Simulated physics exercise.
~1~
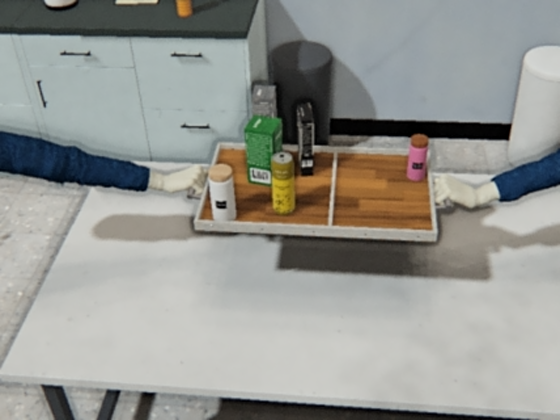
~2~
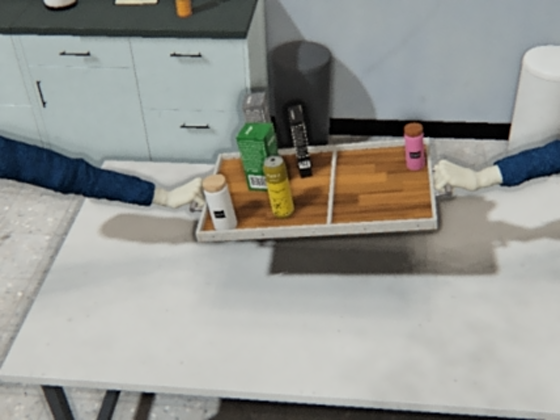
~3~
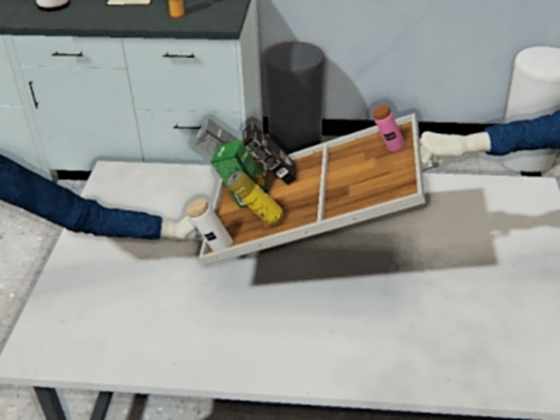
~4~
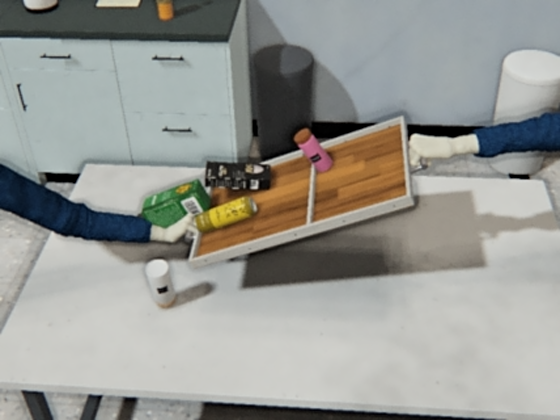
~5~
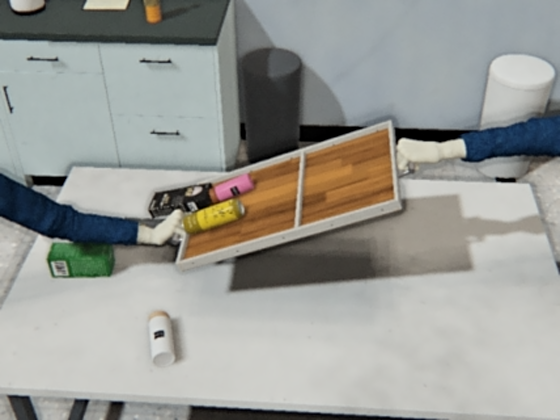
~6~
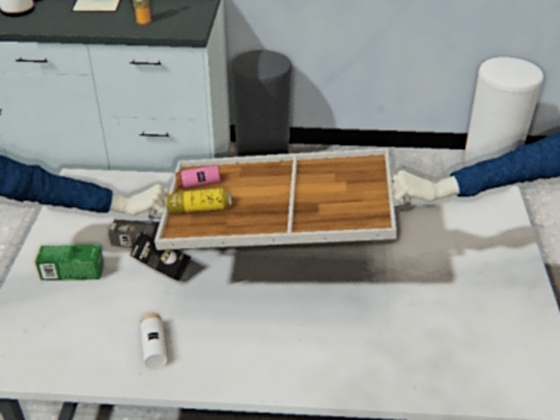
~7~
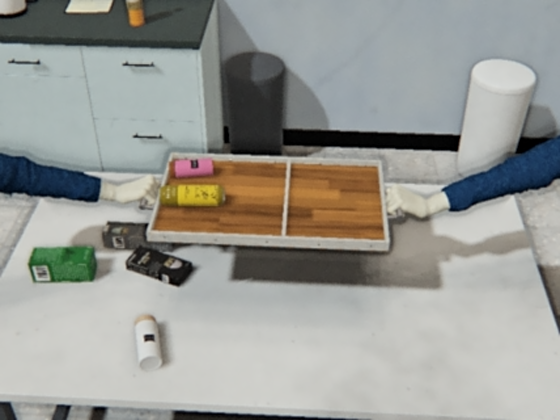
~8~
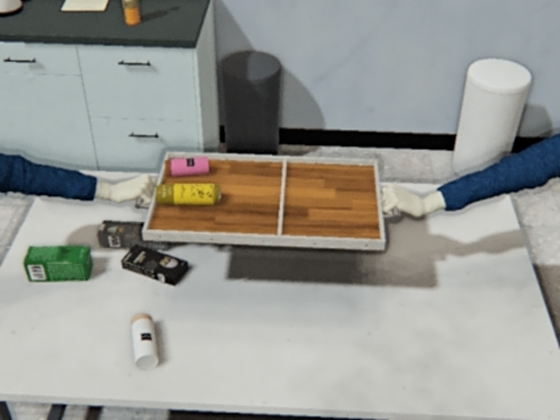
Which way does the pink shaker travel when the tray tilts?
The pink shaker moves to the left, going from the right part of the tray over to its left part.
